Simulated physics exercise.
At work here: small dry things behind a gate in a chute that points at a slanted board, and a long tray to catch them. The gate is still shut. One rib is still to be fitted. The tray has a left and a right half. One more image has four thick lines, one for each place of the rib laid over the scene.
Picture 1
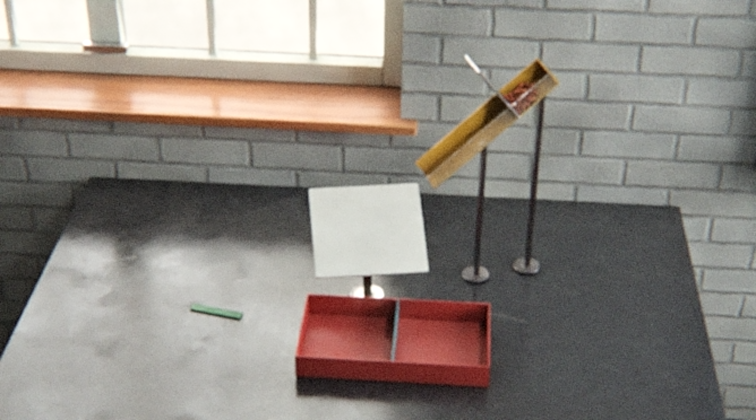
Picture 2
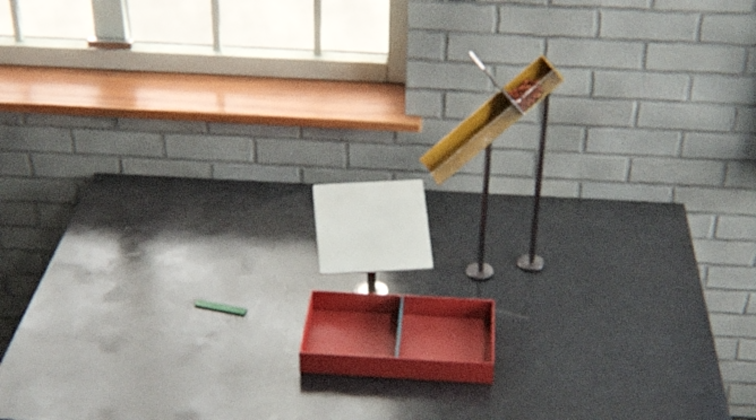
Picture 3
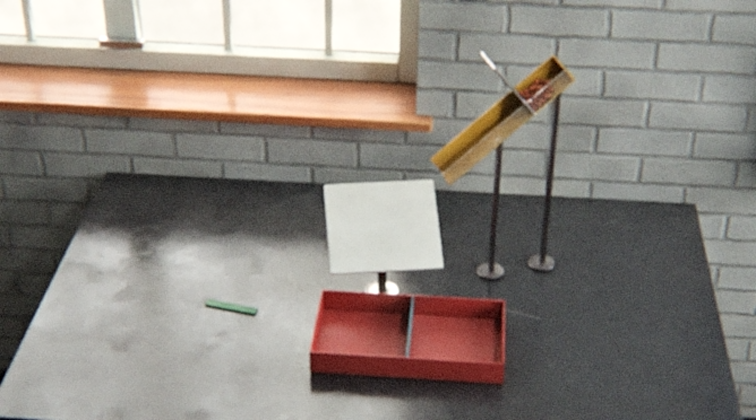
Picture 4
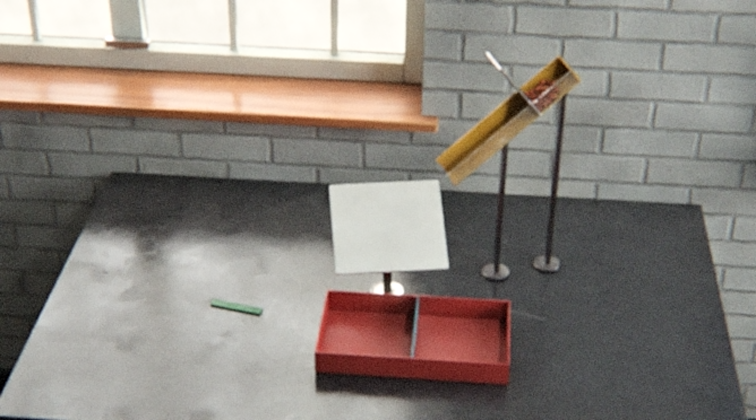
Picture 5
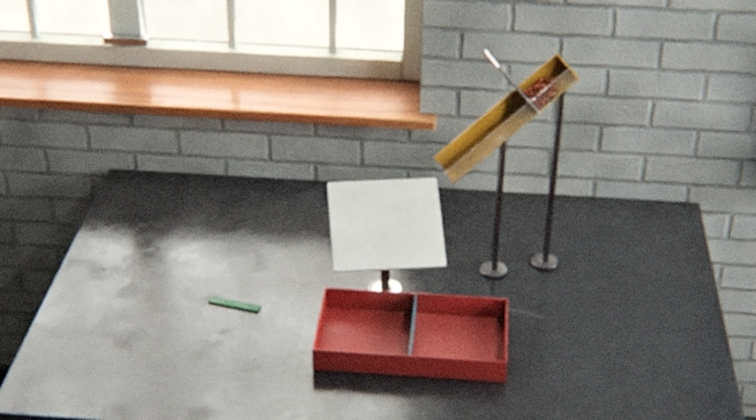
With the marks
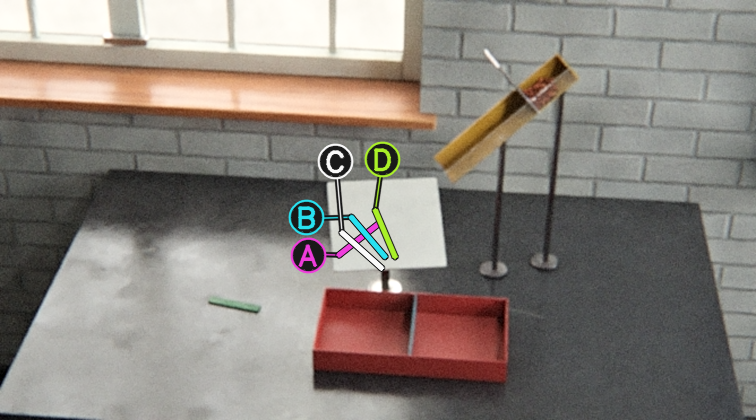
A shallow red tray, split into left and right halves, sits on a dark tabletop before a grey brick wall and a bright window with an orange-brown sill, seen from slightly above. Behind it stands a tilted white board, with a yellow chute holding small reddish pieces on thin stands at upper right and a green strip lying left. Nothing on the table moves; only the camera shifts slightly.
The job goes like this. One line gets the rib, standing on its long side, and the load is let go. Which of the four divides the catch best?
I would pick line D.
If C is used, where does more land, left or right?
More lands on the left.
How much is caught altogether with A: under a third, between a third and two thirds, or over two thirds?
Line A gives over two thirds.
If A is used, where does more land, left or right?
Left.
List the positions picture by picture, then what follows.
The first picture shows load behind the gate at (521, 96), clay pellets; lip of the chute at (429, 181), sloping fairly steeply.
The second picture shows middle of the board at (372, 226), tilted fairly steeply; middle of its low edge at (377, 271); of its high edge at (368, 182).
The third picture shows front corners of the tray at (310, 352) and (504, 364); front end of its middle wall at (406, 358).
The fourth picture shows middle of the load at (542, 93); lip at (450, 178).
The fifth picture shows middle of the load at (541, 91); lip at (448, 175).
On the marked copy, line A from (379, 223) to (338, 255); line B from (351, 217) to (385, 256); line C from (342, 232) to (381, 268); line D from (375, 210) to (395, 256).
With A, of what is caught, nearly all in the left half, a small part in the right.
With B, of what is caught, most in the left half, a small part in the right.
With C, of what is caught, nearly all in the left half, a small part in the right.
With D, of what is caught, about half in the left half, about half in the right.
